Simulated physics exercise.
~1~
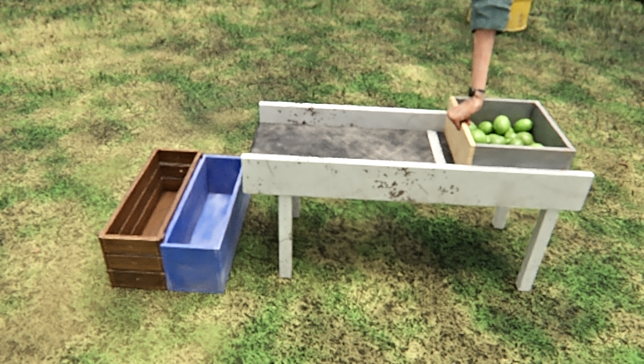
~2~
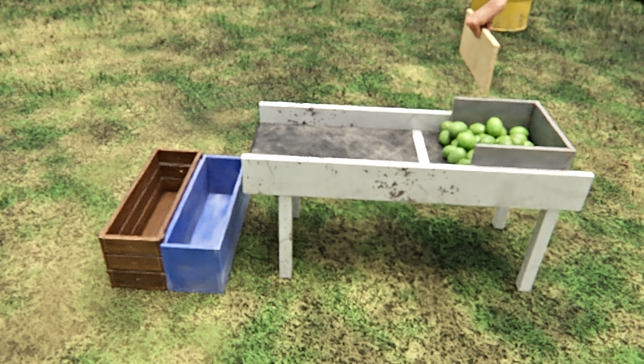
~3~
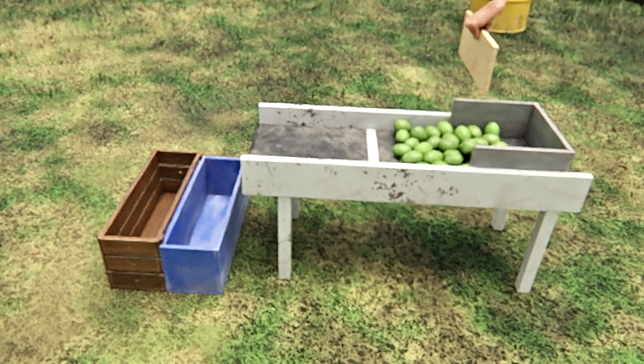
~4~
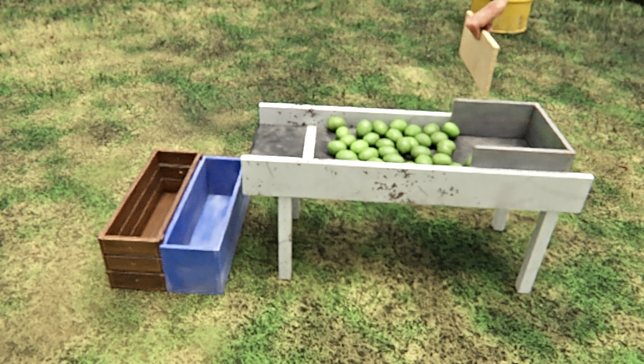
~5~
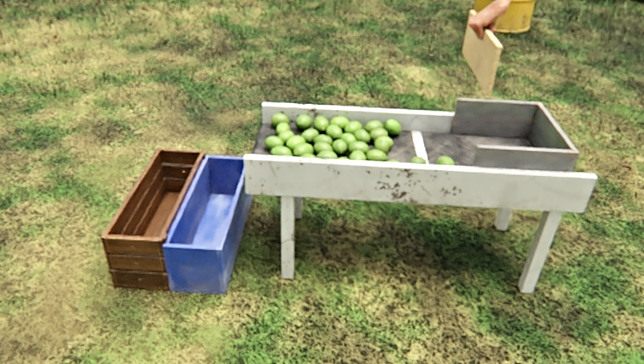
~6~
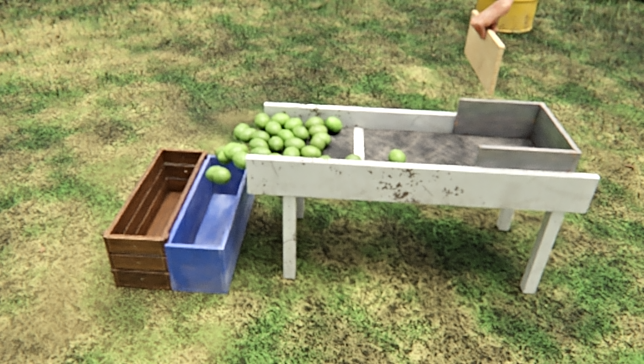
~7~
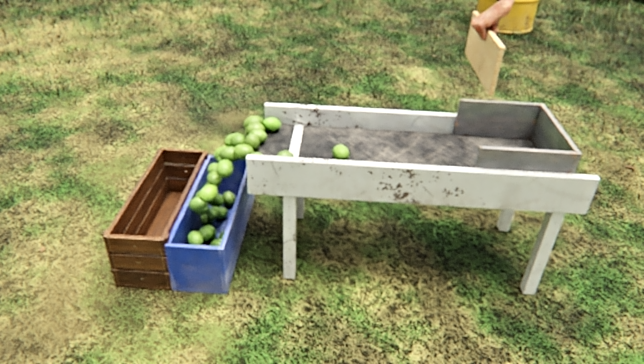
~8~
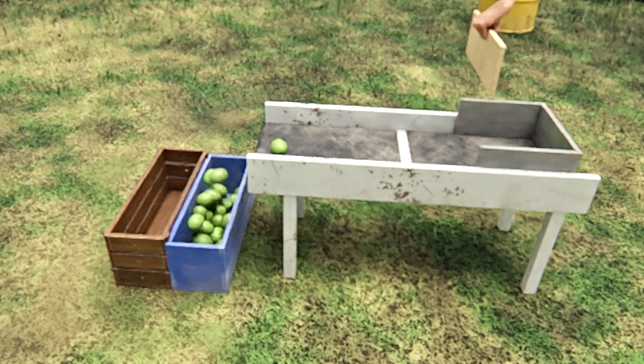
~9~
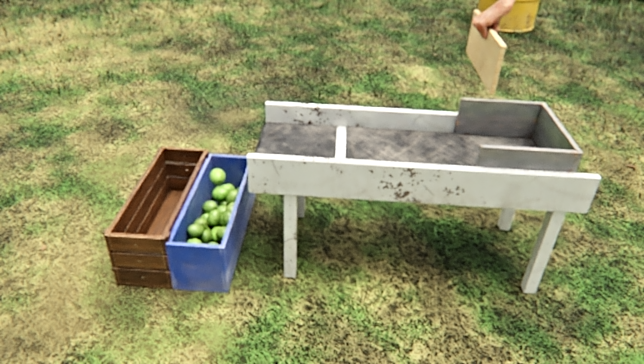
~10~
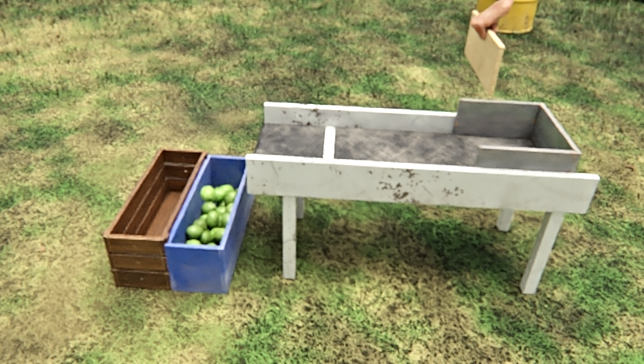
We see a hand lift a board from a grey pen of limes on a white-sided belt, and the limes ride left, spill off the end and drop into the blue tote, a lone straggler following, leaving the belt and the brown wooden box empty.
